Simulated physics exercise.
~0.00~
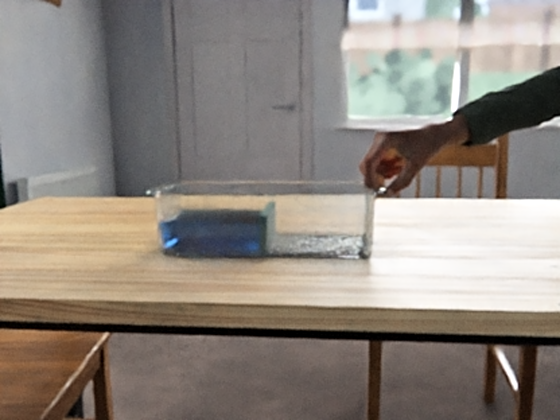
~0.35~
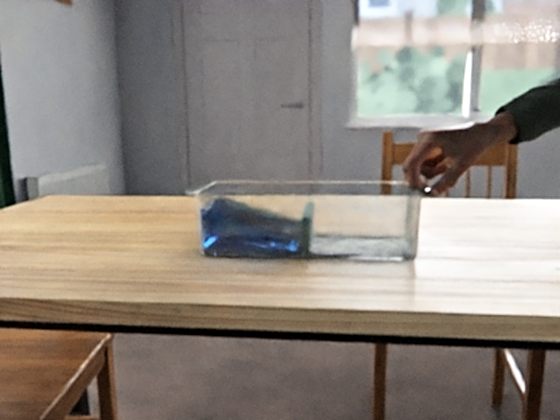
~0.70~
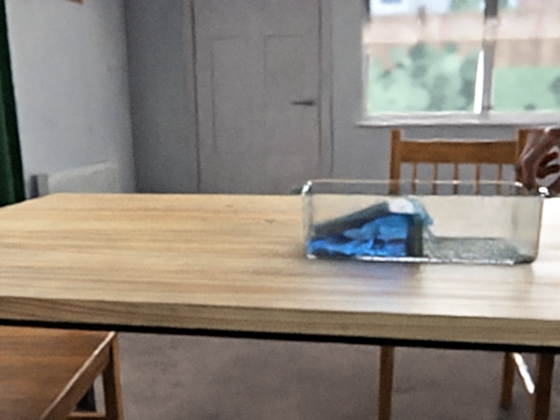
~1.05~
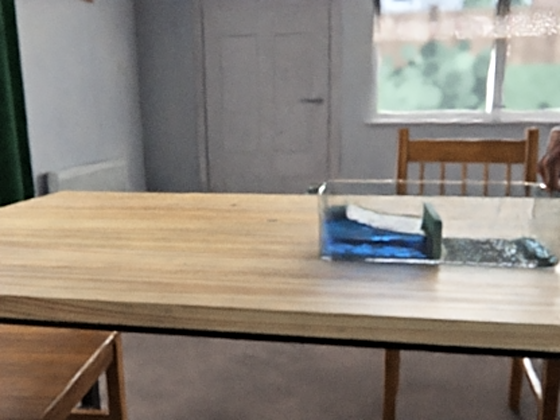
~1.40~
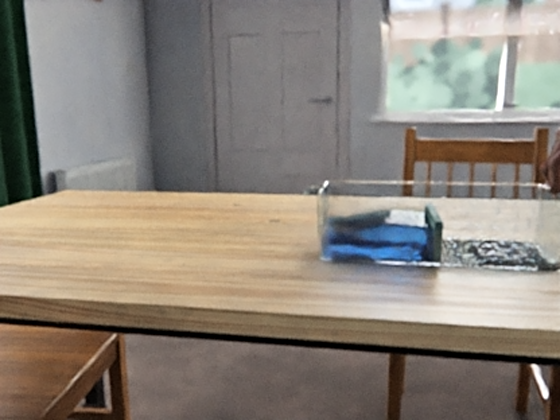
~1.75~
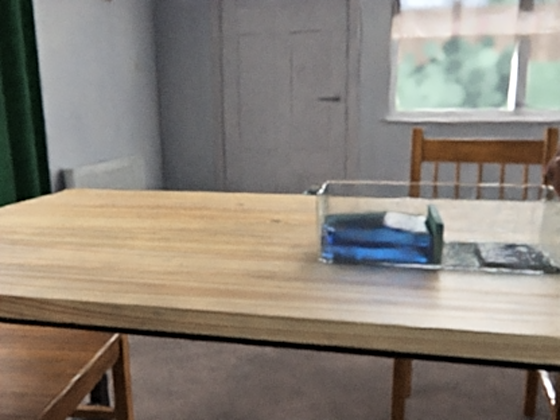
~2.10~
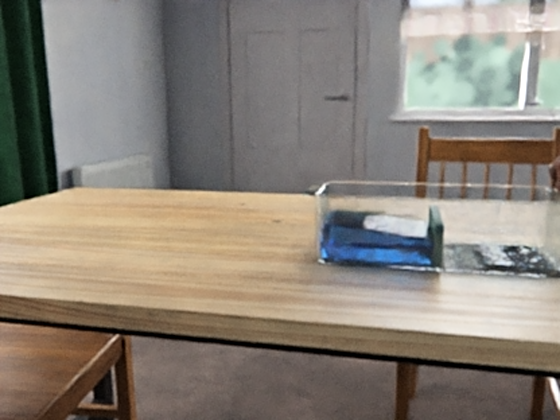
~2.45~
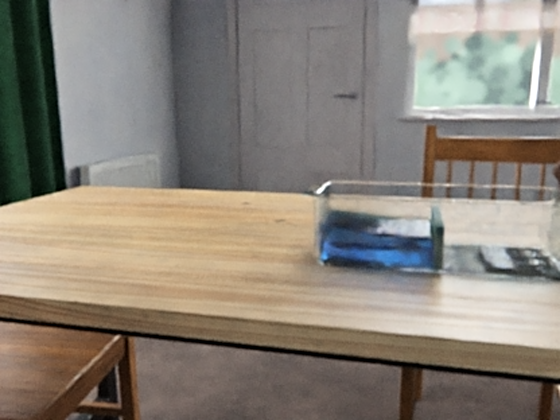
A glass tub is pulled right by a hand, its blue water sloshing before settling.
